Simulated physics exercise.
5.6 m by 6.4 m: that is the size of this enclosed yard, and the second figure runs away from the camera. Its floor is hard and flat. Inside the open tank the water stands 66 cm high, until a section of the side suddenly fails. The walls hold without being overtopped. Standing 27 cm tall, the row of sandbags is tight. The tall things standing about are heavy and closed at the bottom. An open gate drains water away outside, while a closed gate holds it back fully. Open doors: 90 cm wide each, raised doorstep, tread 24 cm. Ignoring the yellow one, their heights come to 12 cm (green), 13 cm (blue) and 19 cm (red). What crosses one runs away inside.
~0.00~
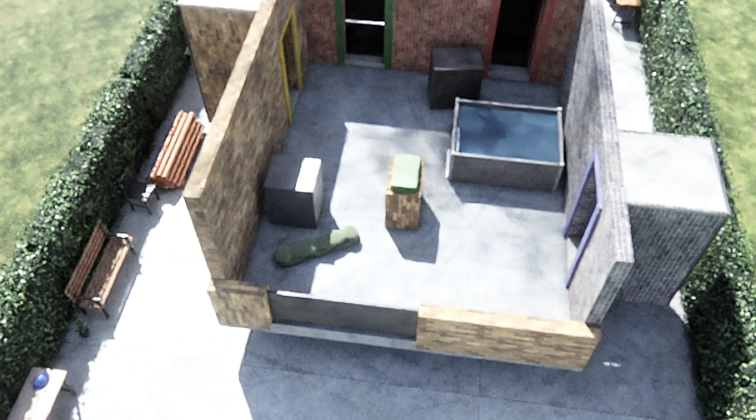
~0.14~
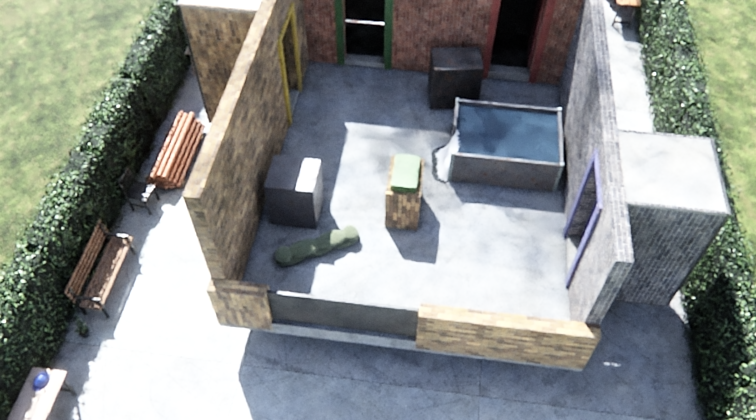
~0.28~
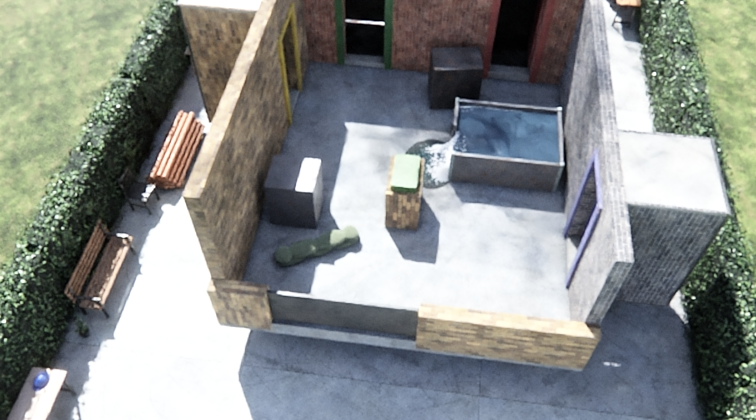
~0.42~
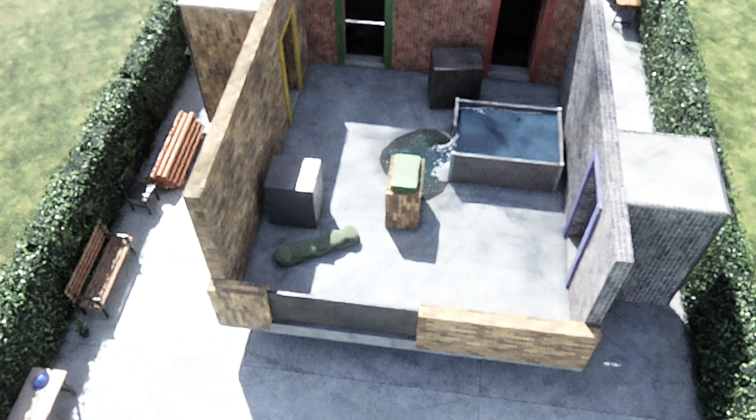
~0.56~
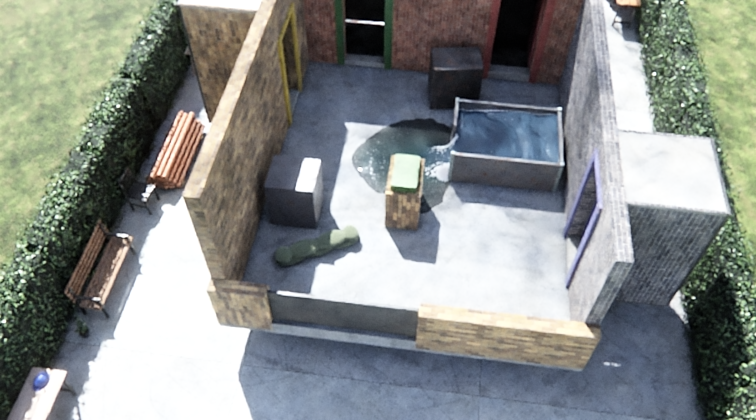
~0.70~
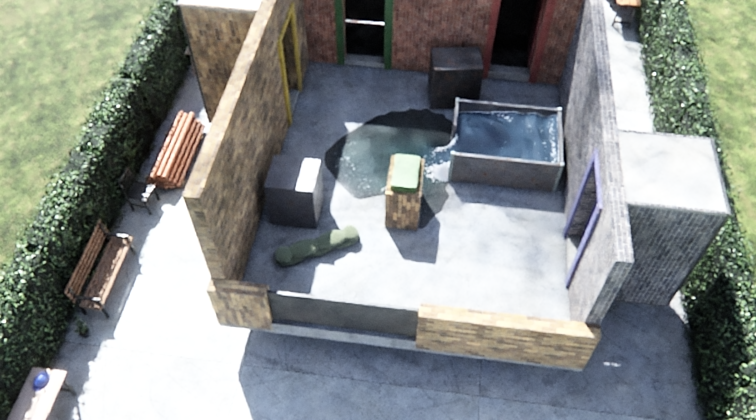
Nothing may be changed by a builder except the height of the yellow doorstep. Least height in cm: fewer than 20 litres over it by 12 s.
Approx. 12 cm.
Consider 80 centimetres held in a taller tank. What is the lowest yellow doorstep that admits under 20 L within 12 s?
The step would need to be some 15 cm high.
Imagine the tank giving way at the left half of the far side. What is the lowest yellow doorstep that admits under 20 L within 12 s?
Some 7.0 cm.
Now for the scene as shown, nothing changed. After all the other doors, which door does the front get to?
That would be the blue door.
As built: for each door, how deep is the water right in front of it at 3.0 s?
Door by door in centimetres - yellow 14, green 5, blue 0, red 0.
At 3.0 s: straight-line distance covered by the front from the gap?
Distance from gap: Approx. 5.0 m.
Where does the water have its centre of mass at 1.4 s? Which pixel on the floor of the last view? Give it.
Roughly (456, 157).
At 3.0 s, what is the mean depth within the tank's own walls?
Mean depth: Approx. 30 cm.
After 1.4 s water covers 30 % of the floor, deepest (34 cm) near (443, 167); 5 cm at the yellow door, 0 litres in over its 7 cm doorstep.
After 3.0 s water covers 40 % of the floor, deepest (24 cm) near (307, 68); 14 cm at the yellow door, 44 litres in over its 7 cm doorstep.
After 12.0 s water covers 95 % of the floor, deepest (9 cm) near (413, 185); 5 cm at the yellow door, 79 litres in over its 7 cm doorstep.
At the yellow door as built, the water arrived by 1.4 s and peaked near 17 cm at 2.2 s.
With a doorstep of 10 cm, 36 litres would have come in within the 12 s; with 14 cm, 9 litres. So under 20 litres takes about 12 cm.
